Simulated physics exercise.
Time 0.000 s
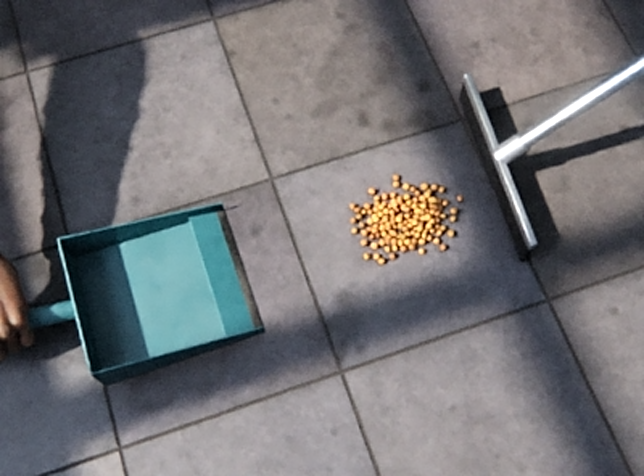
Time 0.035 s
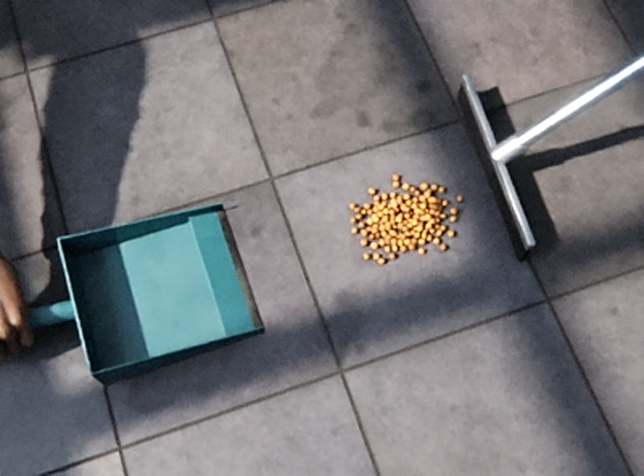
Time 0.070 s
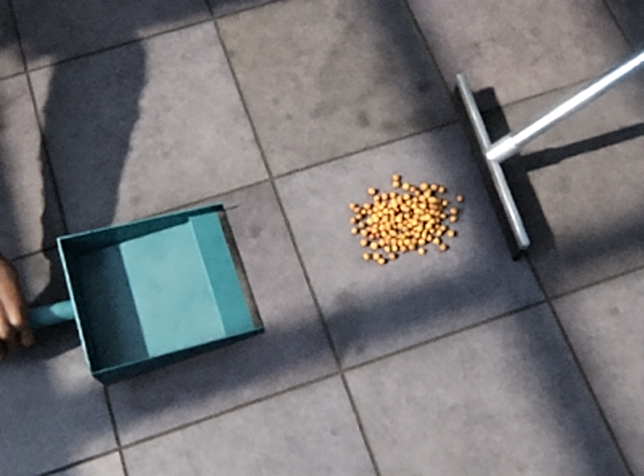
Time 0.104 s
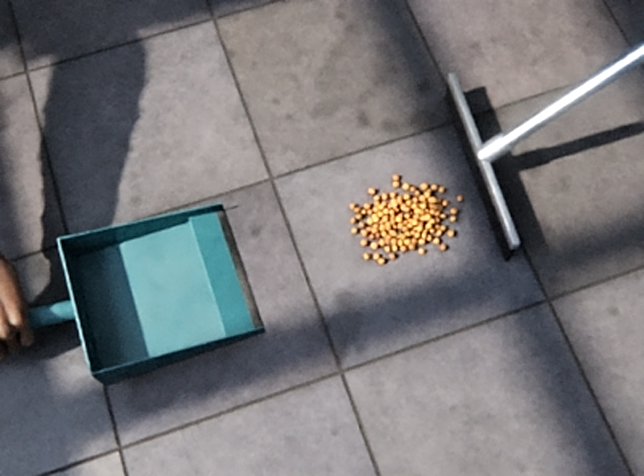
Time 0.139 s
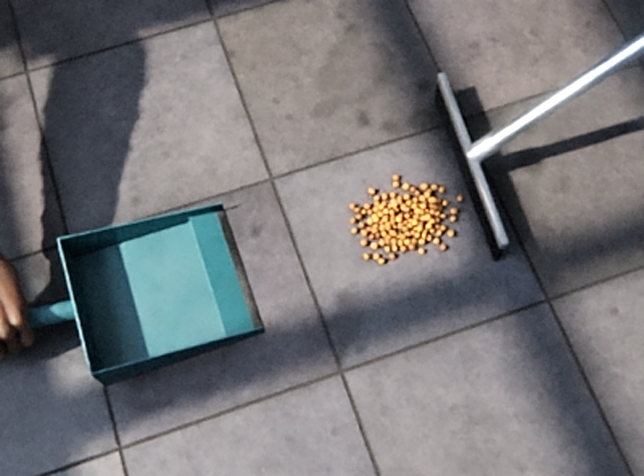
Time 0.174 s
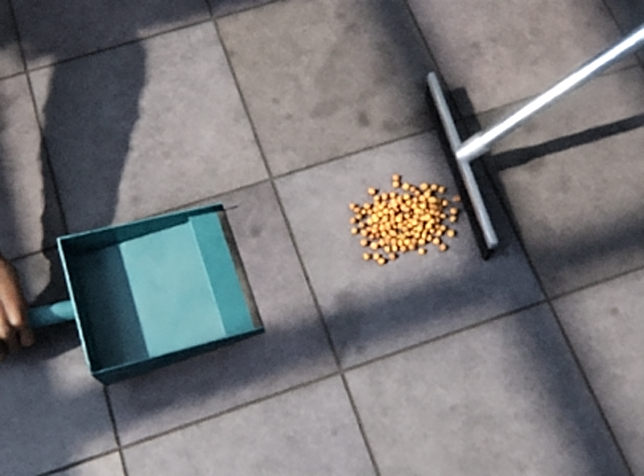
A long-handled squeegee with a rigid blade slides a short way left across grey paving tiles, drawing close to a small pile of roasted chickpeas that stays undisturbed, while a hand at the left holds a teal dustpan still.
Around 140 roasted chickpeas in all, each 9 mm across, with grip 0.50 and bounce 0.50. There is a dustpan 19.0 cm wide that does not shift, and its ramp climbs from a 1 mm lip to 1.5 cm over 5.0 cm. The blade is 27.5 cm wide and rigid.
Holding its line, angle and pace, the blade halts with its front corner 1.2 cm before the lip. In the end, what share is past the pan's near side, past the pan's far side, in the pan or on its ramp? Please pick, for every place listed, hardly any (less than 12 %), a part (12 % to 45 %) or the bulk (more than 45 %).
Near side: Hardly any, far side: A part, pan: A part.
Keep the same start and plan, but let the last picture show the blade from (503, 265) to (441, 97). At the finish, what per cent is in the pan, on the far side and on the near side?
Final per cent - pan 25, far 0, near 20.
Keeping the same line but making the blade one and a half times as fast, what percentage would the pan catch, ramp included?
I'd guess it lands at about 25 per cent.
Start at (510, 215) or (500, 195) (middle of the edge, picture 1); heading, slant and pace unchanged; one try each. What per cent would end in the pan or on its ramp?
I'd put it near 35 per cent for the first and near 35 per cent for the second.
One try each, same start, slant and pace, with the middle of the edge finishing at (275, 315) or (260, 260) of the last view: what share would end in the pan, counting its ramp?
About 25 % and 45 %.
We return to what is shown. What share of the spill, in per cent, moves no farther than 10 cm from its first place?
Around 15 in a hundred.
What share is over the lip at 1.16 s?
About 25 percent.
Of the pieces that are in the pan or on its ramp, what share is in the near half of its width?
I'd say near 0 per cent.
After 0.55 s, middle of the blade 18 cm from the lip; 0 % over the lip, far side 5 %, near side 0 %.
Then, at 0.80 s, middle of the blade 9 cm from the lip; 0 % over the lip, far side 20 %, near side 0 %.
After 1.16 s, middle of the blade 2 cm from the lip; 25 % over the lip, far side 30 %, near side 0 %.
In the end, at 1.5 s, near side 0 %, far side 30 %, pan 25 %, in front of the lip or behind the blade 45 %.
